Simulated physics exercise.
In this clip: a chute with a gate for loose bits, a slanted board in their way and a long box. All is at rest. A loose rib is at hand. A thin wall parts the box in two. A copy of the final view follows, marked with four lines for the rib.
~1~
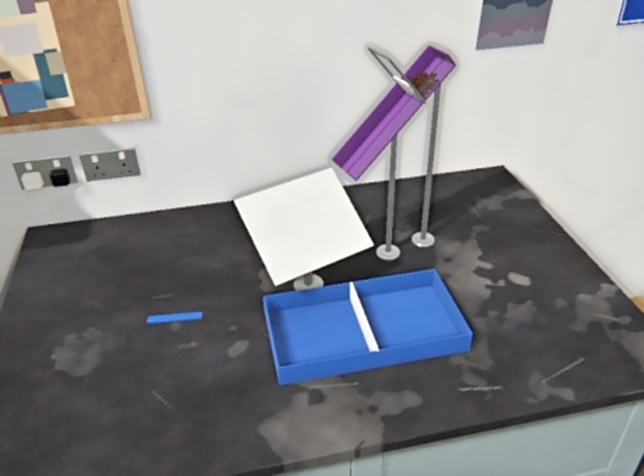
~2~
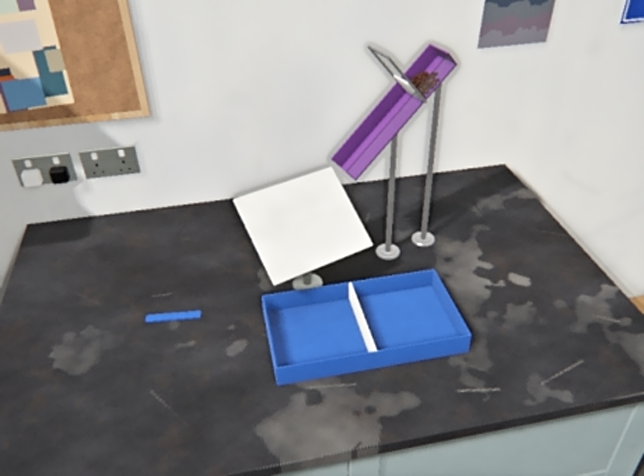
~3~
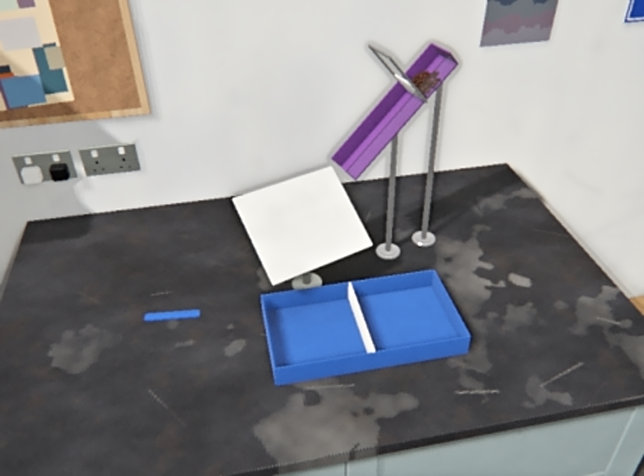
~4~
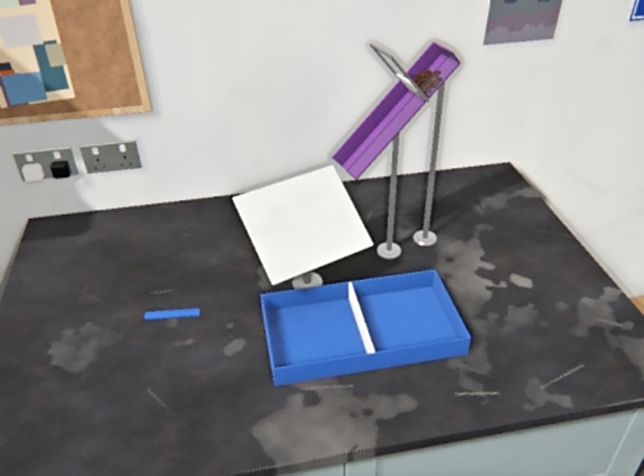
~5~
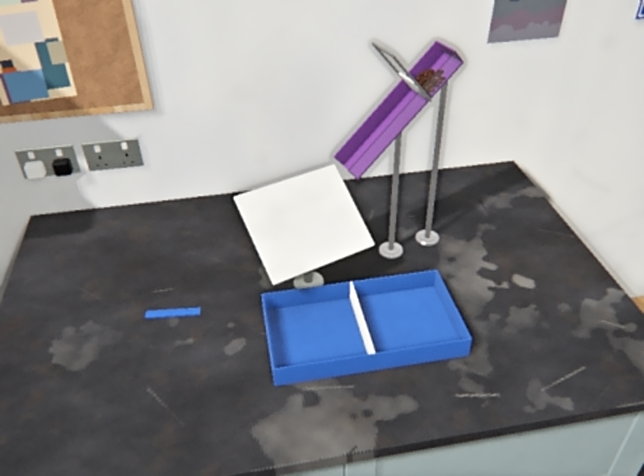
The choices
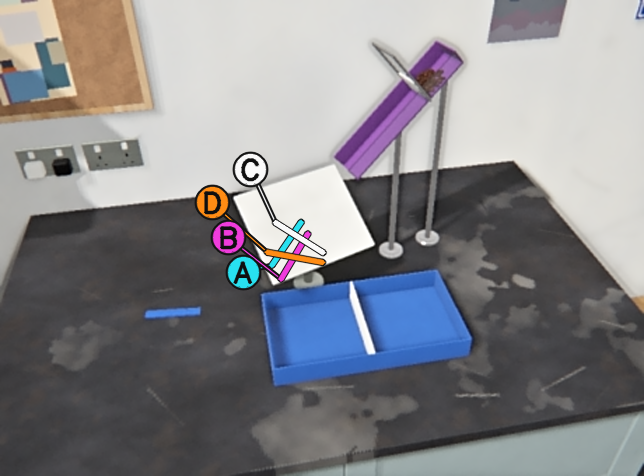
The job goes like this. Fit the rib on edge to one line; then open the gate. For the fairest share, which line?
Go for C.
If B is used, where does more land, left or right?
More lands on the left.
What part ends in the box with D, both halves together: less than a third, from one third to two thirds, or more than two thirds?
More than two thirds.
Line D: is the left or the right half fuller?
The left half.
On the marked copy, line A from (301, 222) to (271, 265); line B from (307, 233) to (281, 279); line C from (275, 222) to (323, 252); line D from (267, 252) to (322, 262).
With A, of what is caught, nearly all in the left half, a small part in the right.
With B, of what is caught, nearly all in the left half, a small part in the right.
With C, of what is caught, about half in the left half, about half in the right.
With D, of what is caught, nearly all in the left half, a small part in the right.
